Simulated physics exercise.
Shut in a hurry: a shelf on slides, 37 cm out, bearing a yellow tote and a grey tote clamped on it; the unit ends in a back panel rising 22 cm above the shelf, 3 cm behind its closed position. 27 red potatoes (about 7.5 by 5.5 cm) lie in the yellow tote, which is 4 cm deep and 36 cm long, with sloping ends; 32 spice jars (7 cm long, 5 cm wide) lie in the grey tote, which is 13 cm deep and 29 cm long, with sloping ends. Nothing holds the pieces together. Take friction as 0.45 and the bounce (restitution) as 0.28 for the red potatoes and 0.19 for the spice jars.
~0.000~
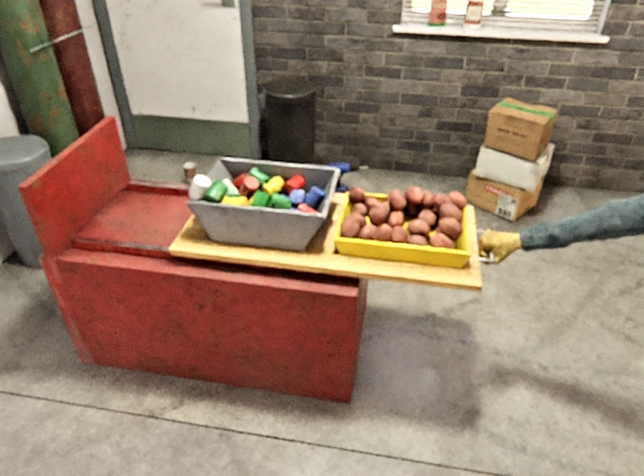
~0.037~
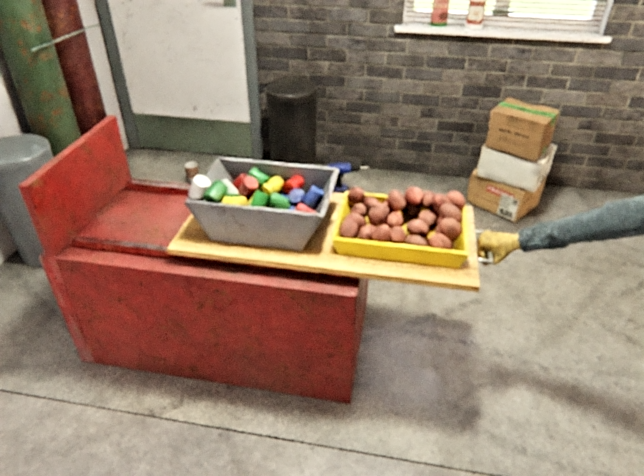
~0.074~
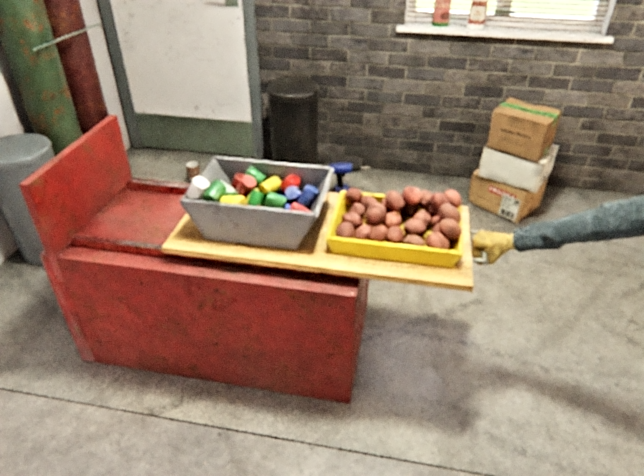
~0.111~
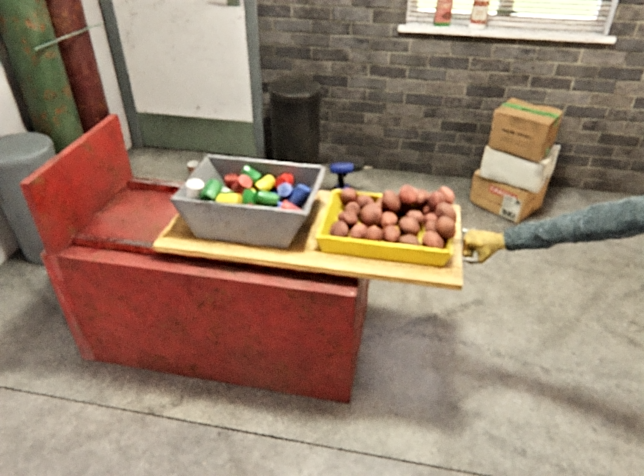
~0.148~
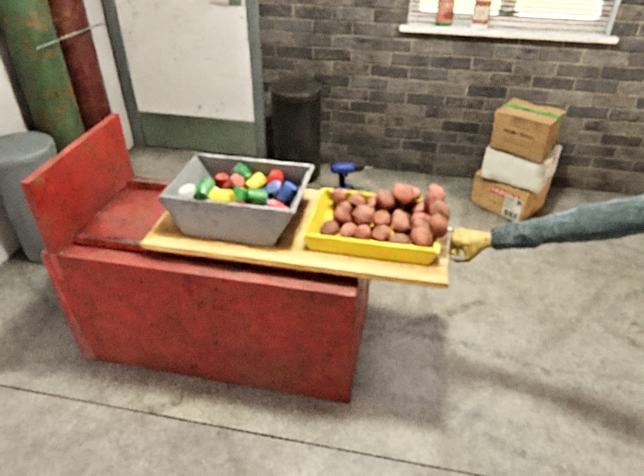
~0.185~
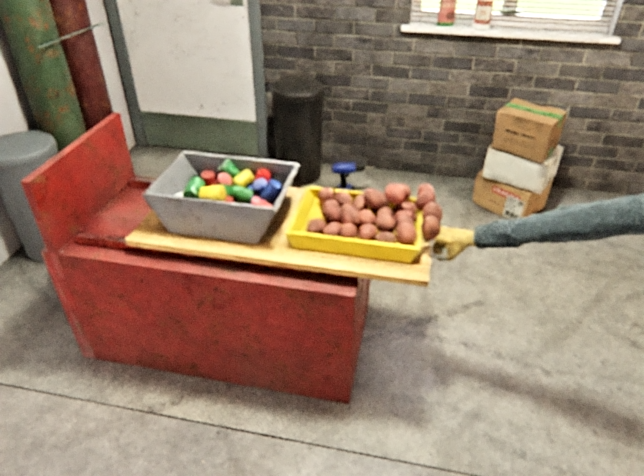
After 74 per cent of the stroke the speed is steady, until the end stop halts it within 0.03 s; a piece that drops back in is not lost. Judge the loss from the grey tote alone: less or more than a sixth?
Out of the grey tote go less than a sixth of the spice jars.
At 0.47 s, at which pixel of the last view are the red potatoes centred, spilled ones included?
At about (295, 205).
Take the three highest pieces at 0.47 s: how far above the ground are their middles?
About 78 cm.
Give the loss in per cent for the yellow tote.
Lost: Yellow tote 25 per cent.
After 0.27 s, end of travel.
After 0.35 s, 5 of 27 out of the yellow tote and 0 of 32 out of the grey tote.
After 0.47 s, 6 of 27 out of the yellow tote and 0 of 32 out of the grey tote.
After 0.69 s, 7 of 27 out of the yellow tote and 0 of 32 out of the grey tote.
Final count (at 1.13 s), 7 of 27 out of the yellow tote and 1 of 32 out of the grey tote. Asked share, 1 of 32, 3 per cent.
